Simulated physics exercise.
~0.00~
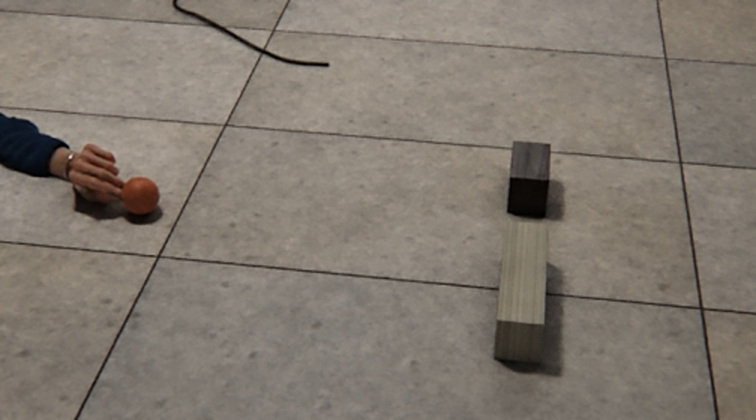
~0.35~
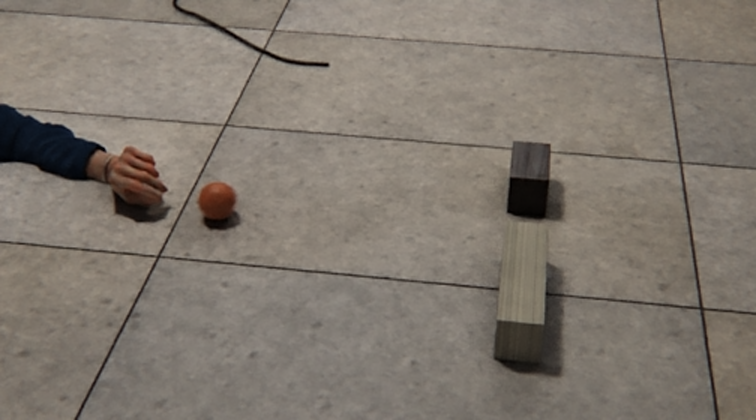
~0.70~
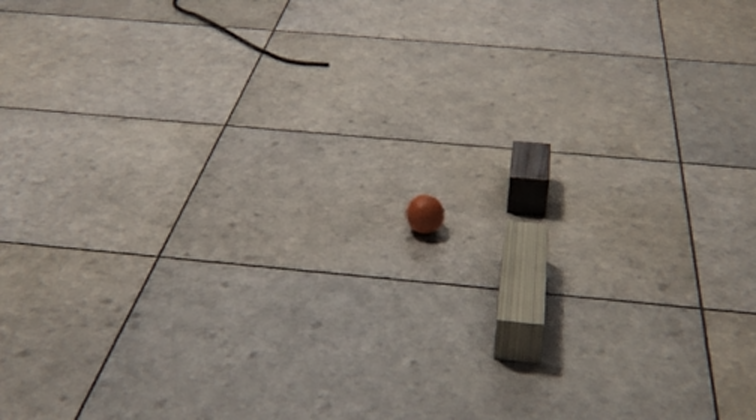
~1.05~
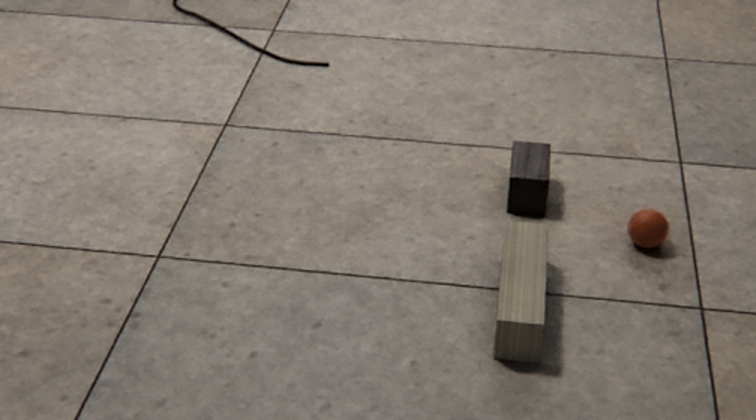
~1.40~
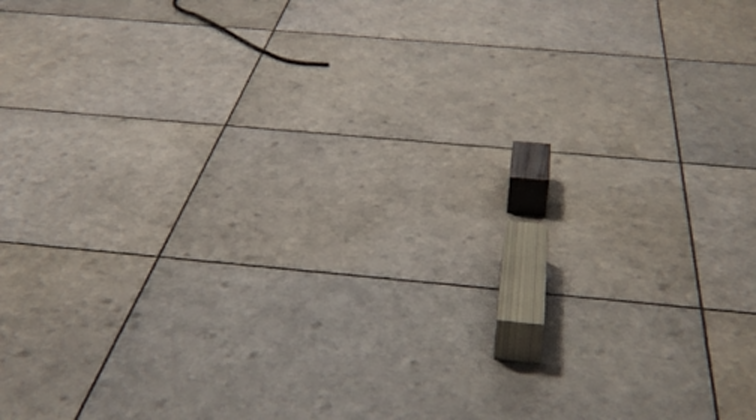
The video shows a hand releasing an orange ball-like object across a tiled floor towards a dark block and a longer pale block. It rolls right as the hand withdraws, gets through the narrow gap between the blocks, continues beyond them and leaves view, while both blocks stay still.
